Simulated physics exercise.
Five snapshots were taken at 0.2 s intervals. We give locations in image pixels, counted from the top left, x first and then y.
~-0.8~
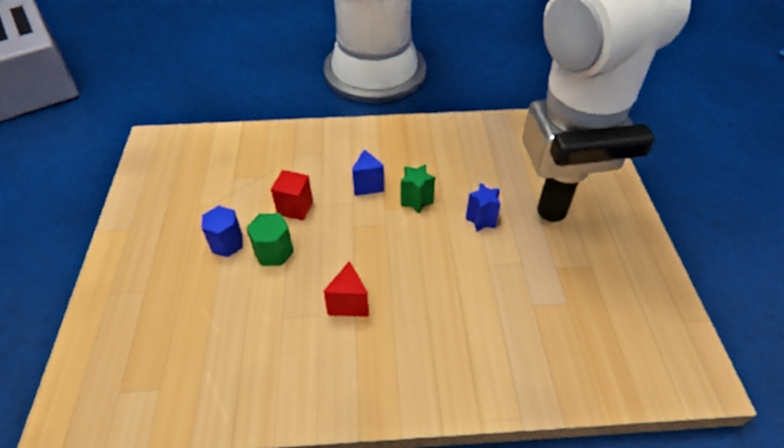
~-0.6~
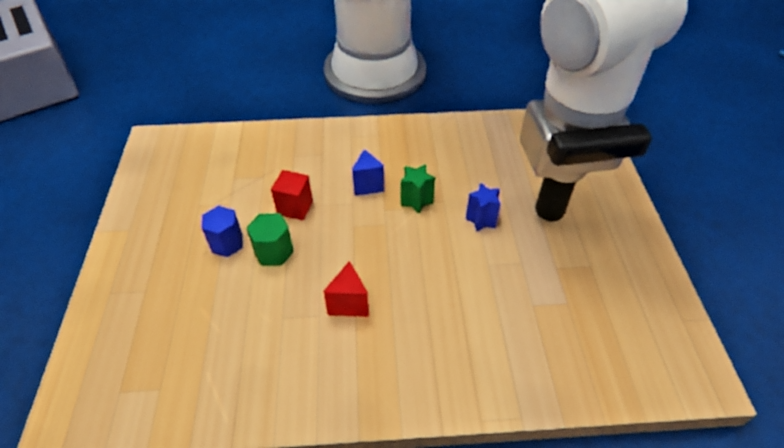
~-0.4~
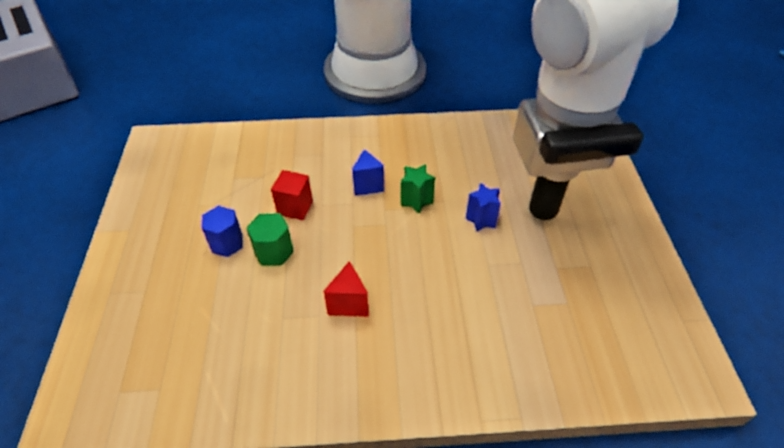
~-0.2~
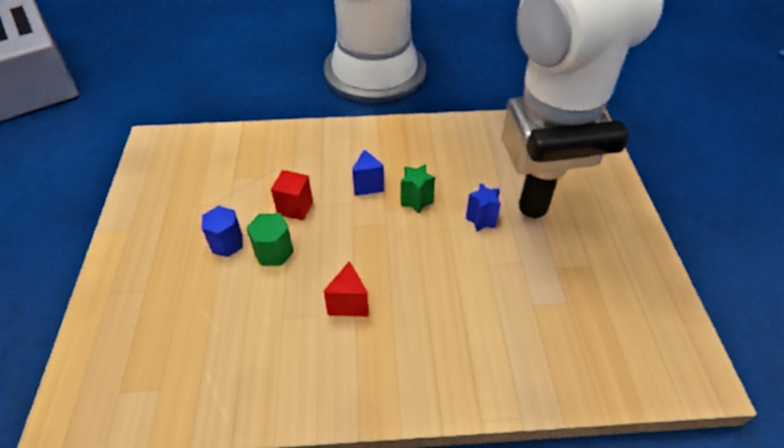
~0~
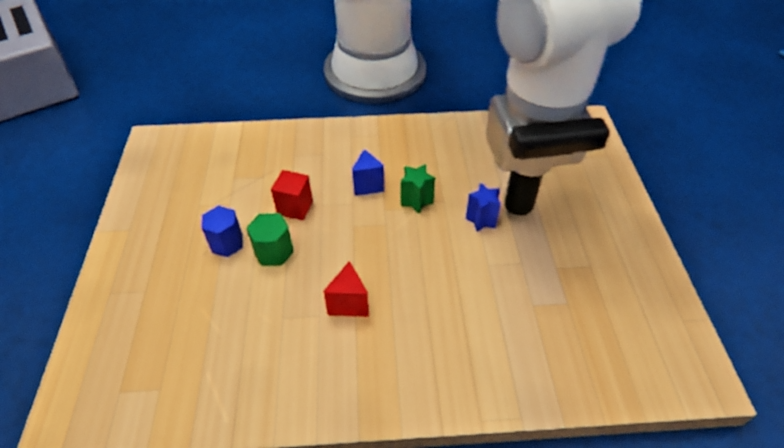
On a wooden board set over a blue surface, a robot arm with a black tip moved slowly left toward the blue star block, while the red, green and blue blocks all stayed still.
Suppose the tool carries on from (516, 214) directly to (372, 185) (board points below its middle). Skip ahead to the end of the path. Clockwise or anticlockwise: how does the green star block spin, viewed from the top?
In a top view, it turns counterclockwise.
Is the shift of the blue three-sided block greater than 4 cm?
I'd say no.
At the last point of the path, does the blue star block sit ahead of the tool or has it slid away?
Final position: To the side or behind.
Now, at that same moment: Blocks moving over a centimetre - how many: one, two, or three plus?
That's three or more.
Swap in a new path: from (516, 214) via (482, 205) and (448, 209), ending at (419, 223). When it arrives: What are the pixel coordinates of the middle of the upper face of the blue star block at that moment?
The spot you're after is about (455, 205) in the image.
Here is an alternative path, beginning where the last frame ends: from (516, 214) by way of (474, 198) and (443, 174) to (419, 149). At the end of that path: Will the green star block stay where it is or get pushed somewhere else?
It gets no push and keeps its place.
On the path given first. One third of the way, tool at (467, 196); blue star block at (464, 197), turned 80° anticlockwise.
Two thirds of the way, tool at (418, 186); green star block at (393, 175); blue star block at (462, 197), turned 90° anticlockwise.
At the end, tool at (371, 177); red square block not moved; blue three-sided block at (345, 160), turned 50° clockwise; green star block at (362, 178), turned 50° anticlockwise; blue star block at (462, 197), turned 90° anticlockwise.
